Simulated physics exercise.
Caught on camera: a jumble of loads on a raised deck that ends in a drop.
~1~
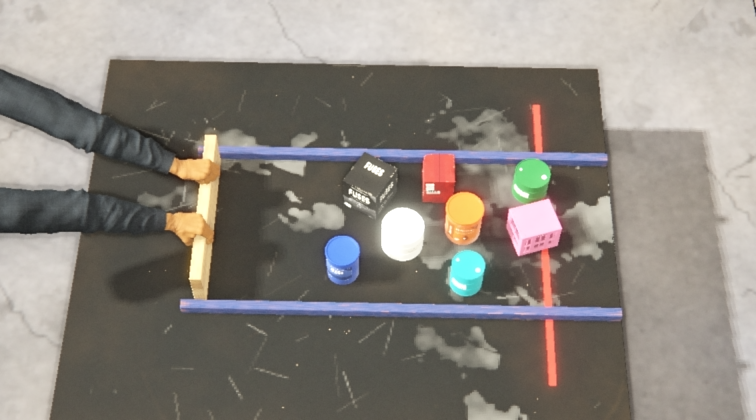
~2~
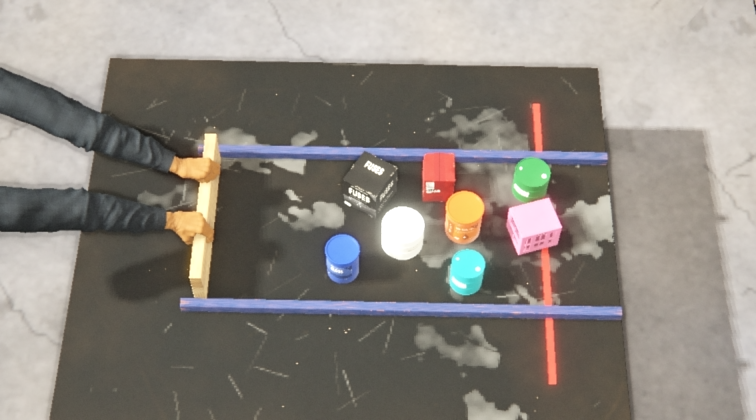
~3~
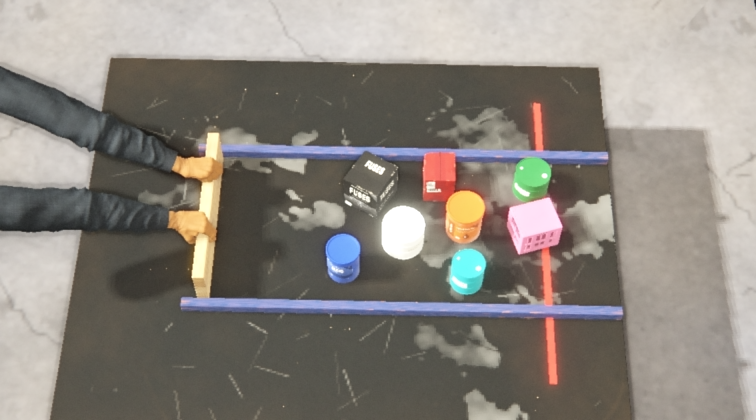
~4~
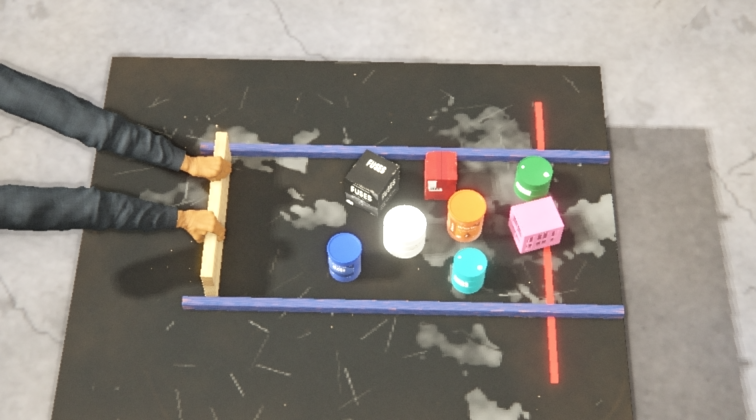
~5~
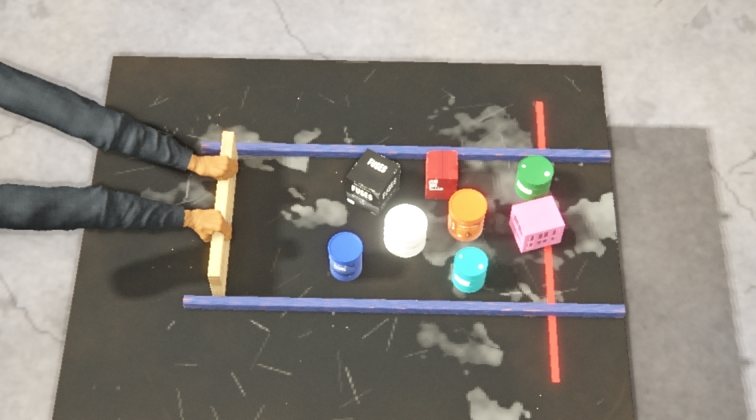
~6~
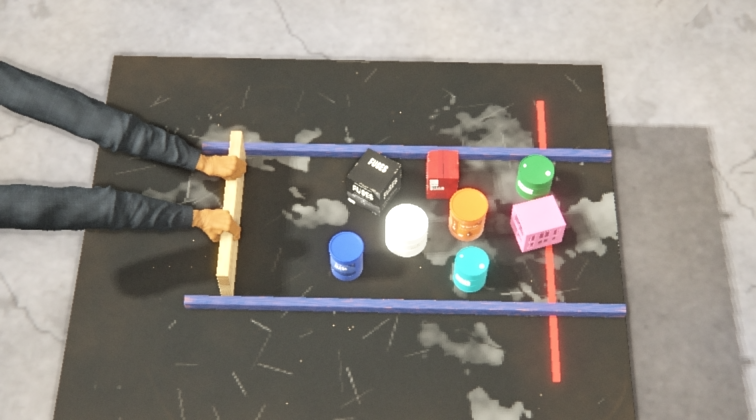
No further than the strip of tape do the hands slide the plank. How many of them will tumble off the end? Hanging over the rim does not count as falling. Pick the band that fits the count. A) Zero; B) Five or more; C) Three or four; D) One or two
D.
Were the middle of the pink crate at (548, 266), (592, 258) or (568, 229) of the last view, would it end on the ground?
Taking the places in order, it keeps its place, then keeps its place, then keeps its place.
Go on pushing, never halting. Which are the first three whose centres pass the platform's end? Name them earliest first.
I'd say the green canister leads, followed by the pink crate, then the red box.
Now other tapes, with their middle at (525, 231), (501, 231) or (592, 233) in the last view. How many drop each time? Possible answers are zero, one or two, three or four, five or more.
Going through the places as listed, I'd say none at all, then zero, then more than four.
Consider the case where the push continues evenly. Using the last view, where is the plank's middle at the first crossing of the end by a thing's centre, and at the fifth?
At (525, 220) for the first, at (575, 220) for the fifth.
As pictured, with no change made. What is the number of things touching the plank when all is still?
Contact count: 3.
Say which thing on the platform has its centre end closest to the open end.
The one is the pink crate.
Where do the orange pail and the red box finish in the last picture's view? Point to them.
The orange pail stops around (597, 210); the red box around (601, 174).
Early on, none off yet; green canister at rest near (535, 178); pink crate at rest near (538, 224); turquoise canister at rest near (471, 269).
A while later, none off yet; green canister travelled about its own width near (574, 178); pink crate travelled about its own width near (574, 227); turquoise canister travelled well along near (537, 275).
Finally, the number that fall off is one or two; lost, green canister.
